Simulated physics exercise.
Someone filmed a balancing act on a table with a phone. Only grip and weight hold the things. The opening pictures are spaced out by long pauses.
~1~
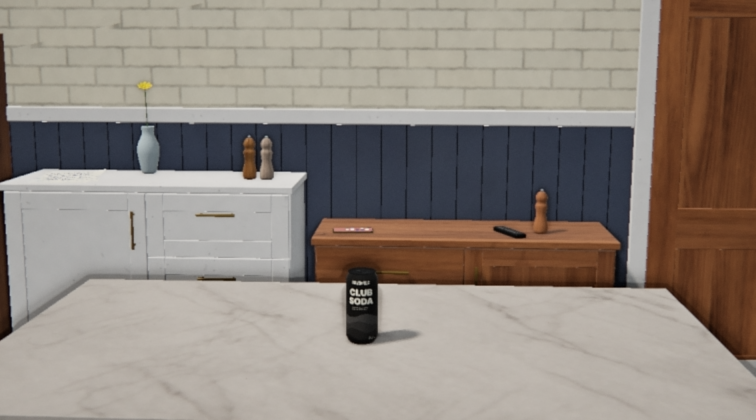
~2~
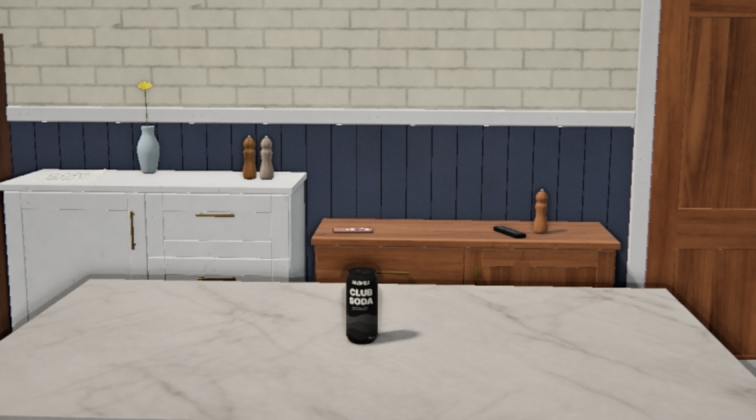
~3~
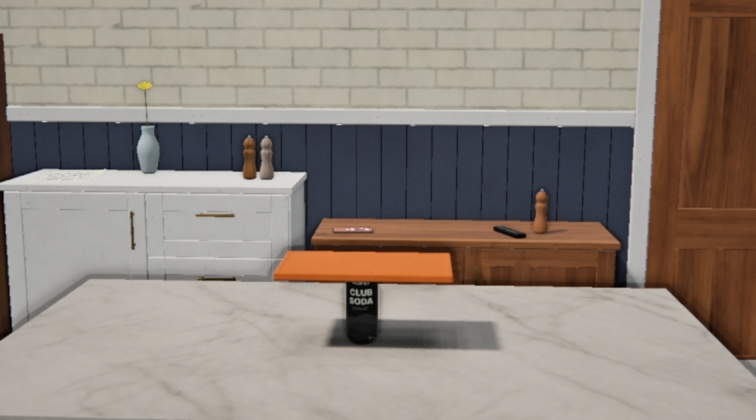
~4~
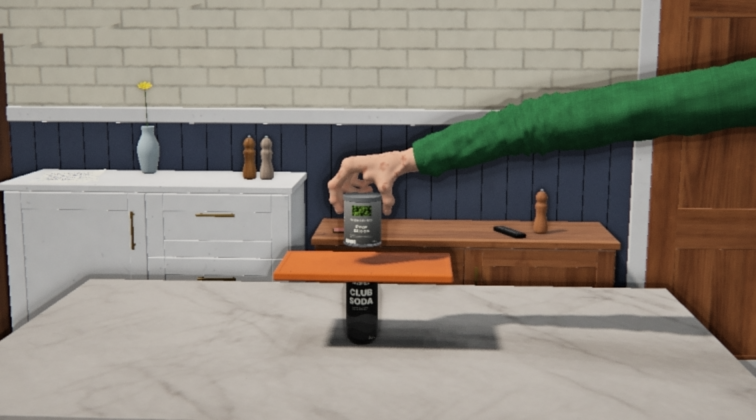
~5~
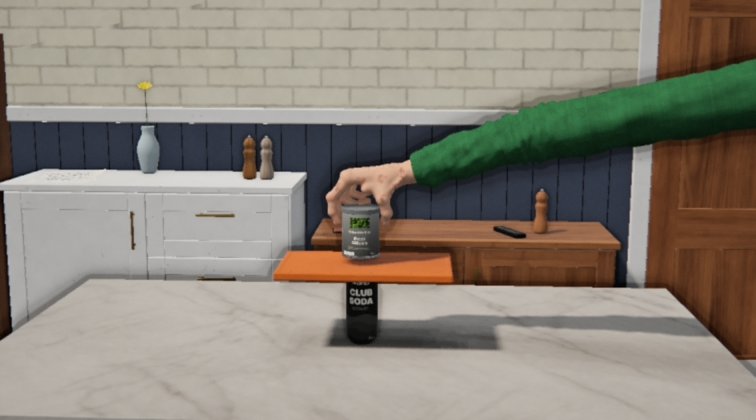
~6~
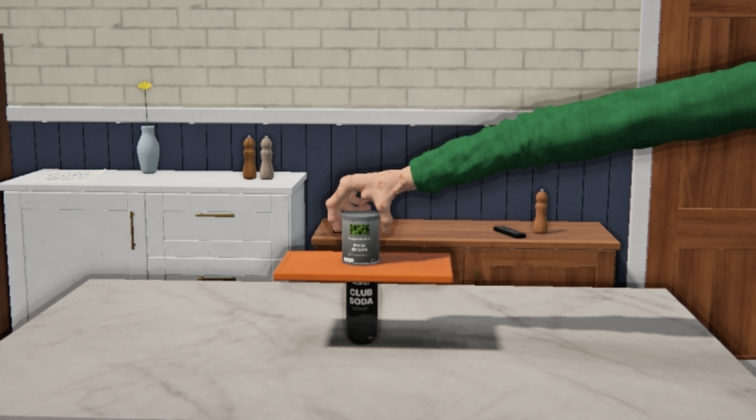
An orange board appeared on top of a black club soda can standing on a marble table, then a hand in a green sleeve lowered a grey tin onto the board's middle.
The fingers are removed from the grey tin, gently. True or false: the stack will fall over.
False.
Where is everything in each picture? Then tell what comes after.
In the first picture, the last thing is not in view yet; black can (362, 306).
In the second picture, the last thing is not in view yet; black can (362, 306).
In the third picture, the last thing is not in view yet; black can (362, 306).
The fourth picture shows still above its spot; grey tin (363, 219); black can (362, 306).
The fifth picture shows still above its spot; grey tin (361, 231); black can (362, 306).
The sixth picture shows in place under the hand; grey tin (361, 237); black can (362, 306).
Then, 0.80 s later than the last frame, all is still.
Then, 1.70 s later than the last frame, grey tin resting near (361, 238).
When it is over, all 3 as before. End places, in pixels of the last picture, grey tin near (361, 238). The stack keeps its balance.
